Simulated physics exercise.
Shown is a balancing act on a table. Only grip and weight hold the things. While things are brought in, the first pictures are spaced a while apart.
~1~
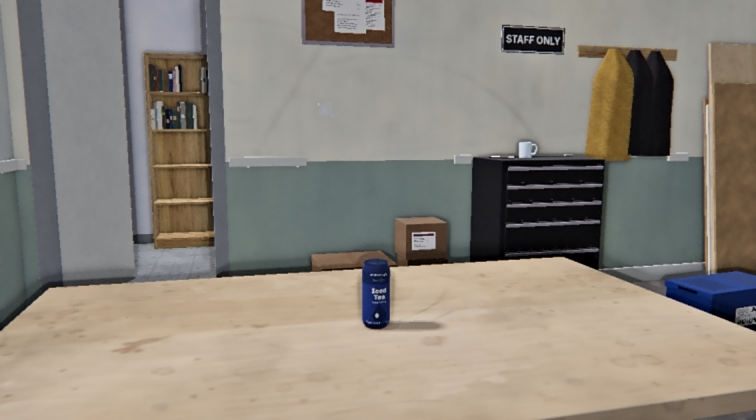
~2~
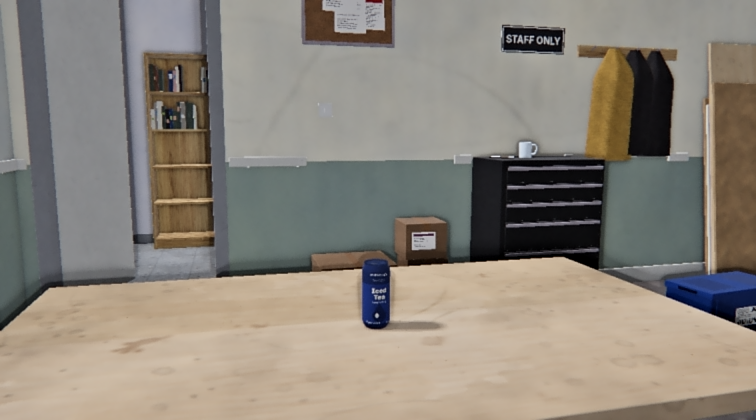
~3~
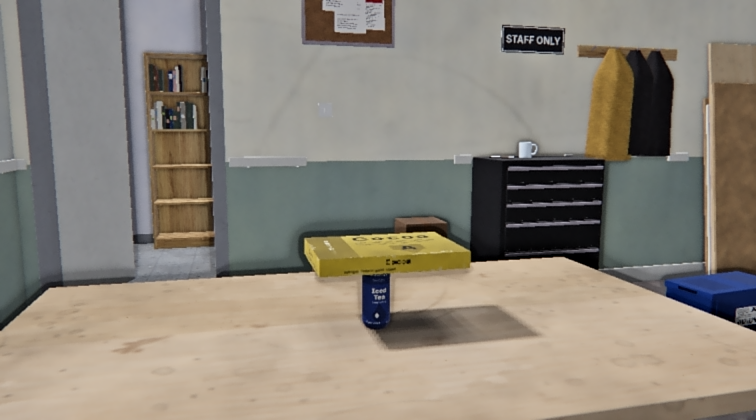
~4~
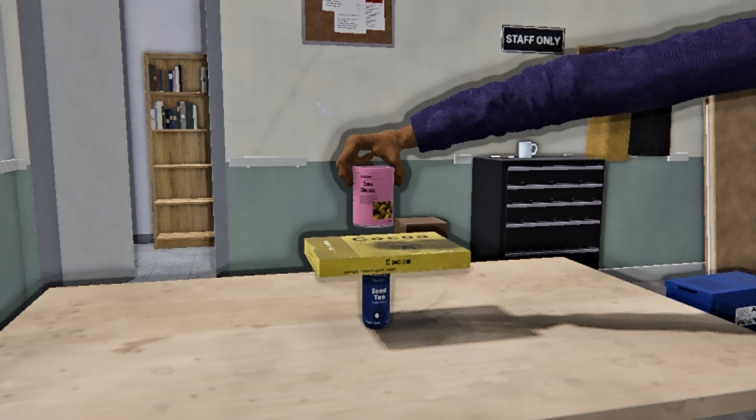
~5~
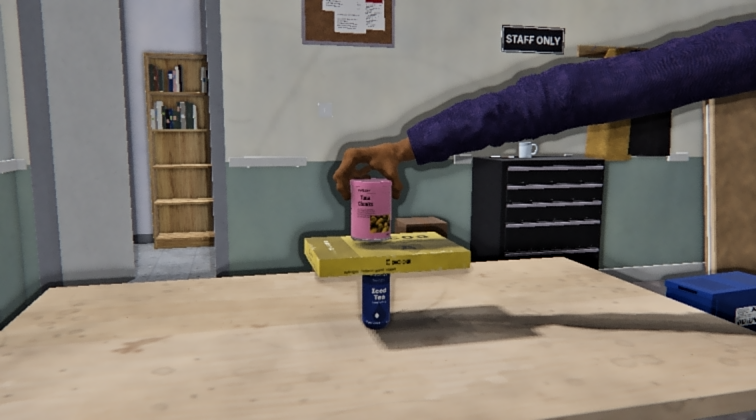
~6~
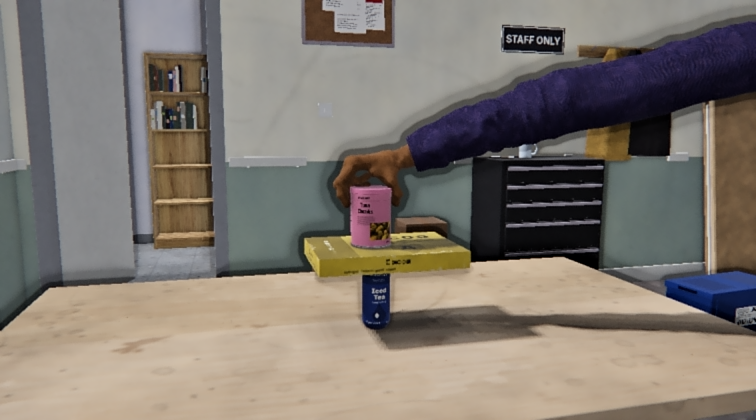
Yellow box appearing flat atop a blue can on a wooden table, then a purple-sleeved arm lowering a pink tin onto it.
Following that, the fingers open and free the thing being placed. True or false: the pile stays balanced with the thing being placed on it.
True.
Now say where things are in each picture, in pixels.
The last thing is not in view yet; blue can (376, 294), in the first frame.
The last thing is not in view yet; blue can (376, 294), in the second frame.
The last thing is not in view yet; blue can (376, 294), in the third frame.
Still above its spot; pink tin (374, 196); blue can (376, 294), in the fourth frame.
Still above its spot; pink tin (371, 209); blue can (376, 294), in the fifth frame.
In place under the hand; pink tin (371, 216); blue can (376, 294), in the sixth frame.
Then, 0.50 s later than the last frame, all is still.
Then, 1.30 s later than the last frame, pink tin resting near (370, 217).
When it is over, all 3 as before. End places, in pixels of the last picture, pink tin near (370, 217). The stack stays up.
